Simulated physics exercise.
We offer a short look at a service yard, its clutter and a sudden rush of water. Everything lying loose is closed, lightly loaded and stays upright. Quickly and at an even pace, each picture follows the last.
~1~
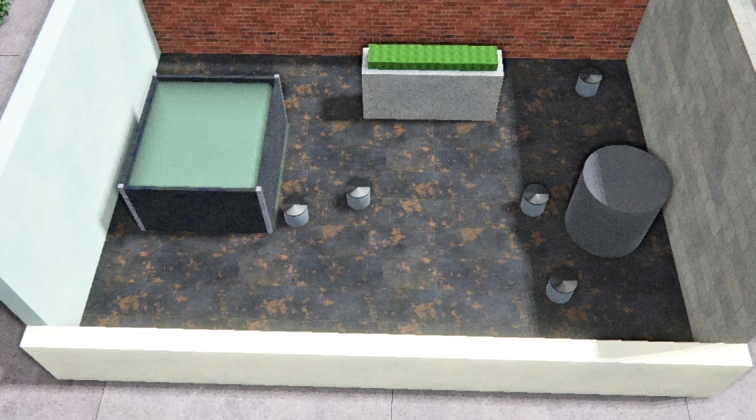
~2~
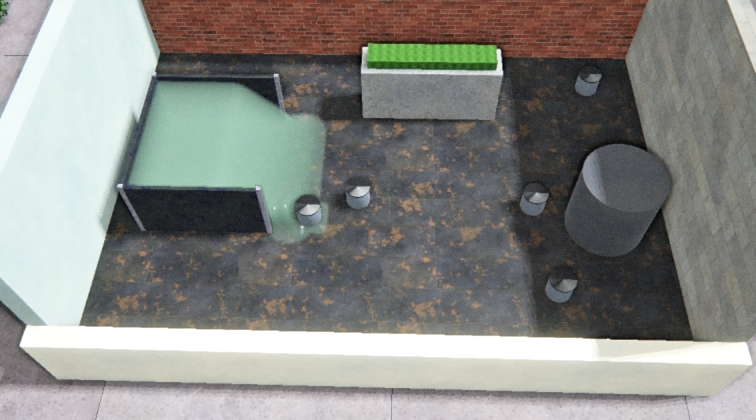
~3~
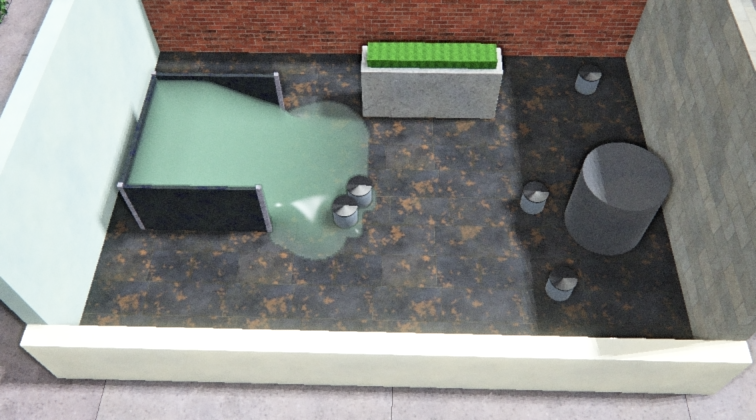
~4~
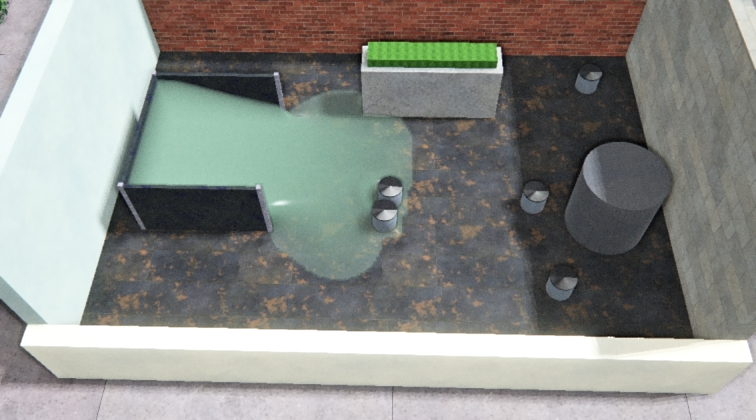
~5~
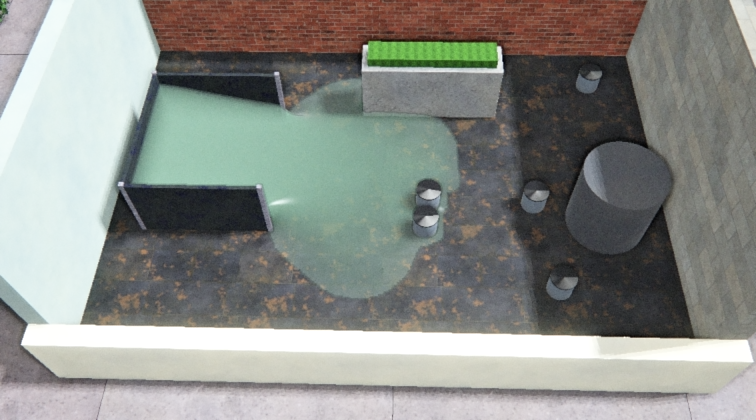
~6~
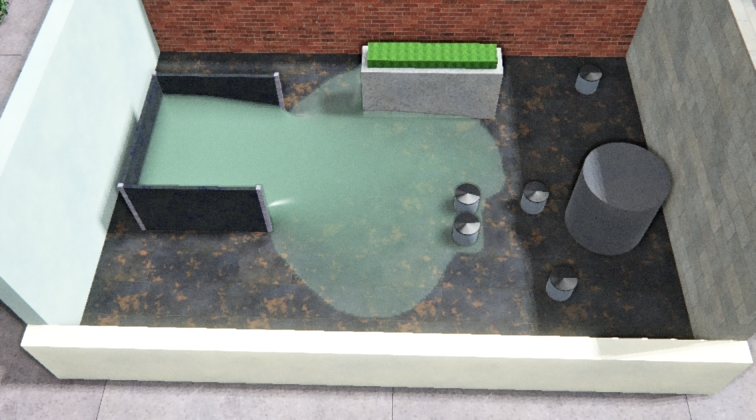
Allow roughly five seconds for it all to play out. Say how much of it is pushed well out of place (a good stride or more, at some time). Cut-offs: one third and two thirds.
The result is a share of two thirds and over.
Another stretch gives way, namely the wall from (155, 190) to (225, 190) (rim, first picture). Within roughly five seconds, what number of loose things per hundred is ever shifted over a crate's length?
About 40 per cent.
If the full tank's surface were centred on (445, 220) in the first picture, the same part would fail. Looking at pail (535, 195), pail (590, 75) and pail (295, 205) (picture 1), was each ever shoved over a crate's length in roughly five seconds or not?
The first: Travelled far enough; the second: Travelled far enough; the third: Did not travel far.
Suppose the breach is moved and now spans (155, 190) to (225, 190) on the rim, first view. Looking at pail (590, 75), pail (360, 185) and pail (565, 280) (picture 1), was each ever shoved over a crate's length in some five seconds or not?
One after another: Never gets that far, then never gets that far, then goes the distance.
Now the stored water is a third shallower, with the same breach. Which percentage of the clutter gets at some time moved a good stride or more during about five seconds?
Something like 100 in a hundred of them.
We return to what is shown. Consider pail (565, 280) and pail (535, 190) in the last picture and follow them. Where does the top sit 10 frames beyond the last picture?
My guess: Roughly (697, 327), then roughly (645, 130).
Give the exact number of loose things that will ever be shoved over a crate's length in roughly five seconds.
I make it 5 of them.
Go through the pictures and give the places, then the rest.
The first frame shows a pail at (294, 205), on the bottom; a pail at (358, 187), on the bottom; 0 of 5 have shifted.
The second frame shows a pail at (308, 205) rests on the ground, close to its start; a pail at (358, 187), on the bottom; 1 of 5 have shifted.
The third frame shows a pail at (345, 206), on the bottom, a stride from its start; a pail at (359, 185) rests on the ground; 1 of 5 have shifted.
The fourth frame shows a pail at (384, 210), on the bottom, a stride from its start; a pail at (390, 186), on the bottom, a stride from its start; 2 of 5 have shifted.
The fifth frame shows a pail at (426, 216) rests on the ground, far from its start; a pail at (429, 189), on the bottom, a stride from its start; 2 of 5 have shifted.
The sixth frame shows a pail at (467, 224), on the bottom, far from its start; a pail at (468, 194) rests on the ground, a stride from its start; 2 of 5 have shifted.
A moment on, 2 of 5 are well off their spots; 0 afloat.
Next, 4 of 5 are well off their spots; 4 afloat.
Later, 5 of 5 are well off their spots; 5 afloat.
In the end, 4 of 5 are well off their spots, and 5 have been at some point; 5 afloat.
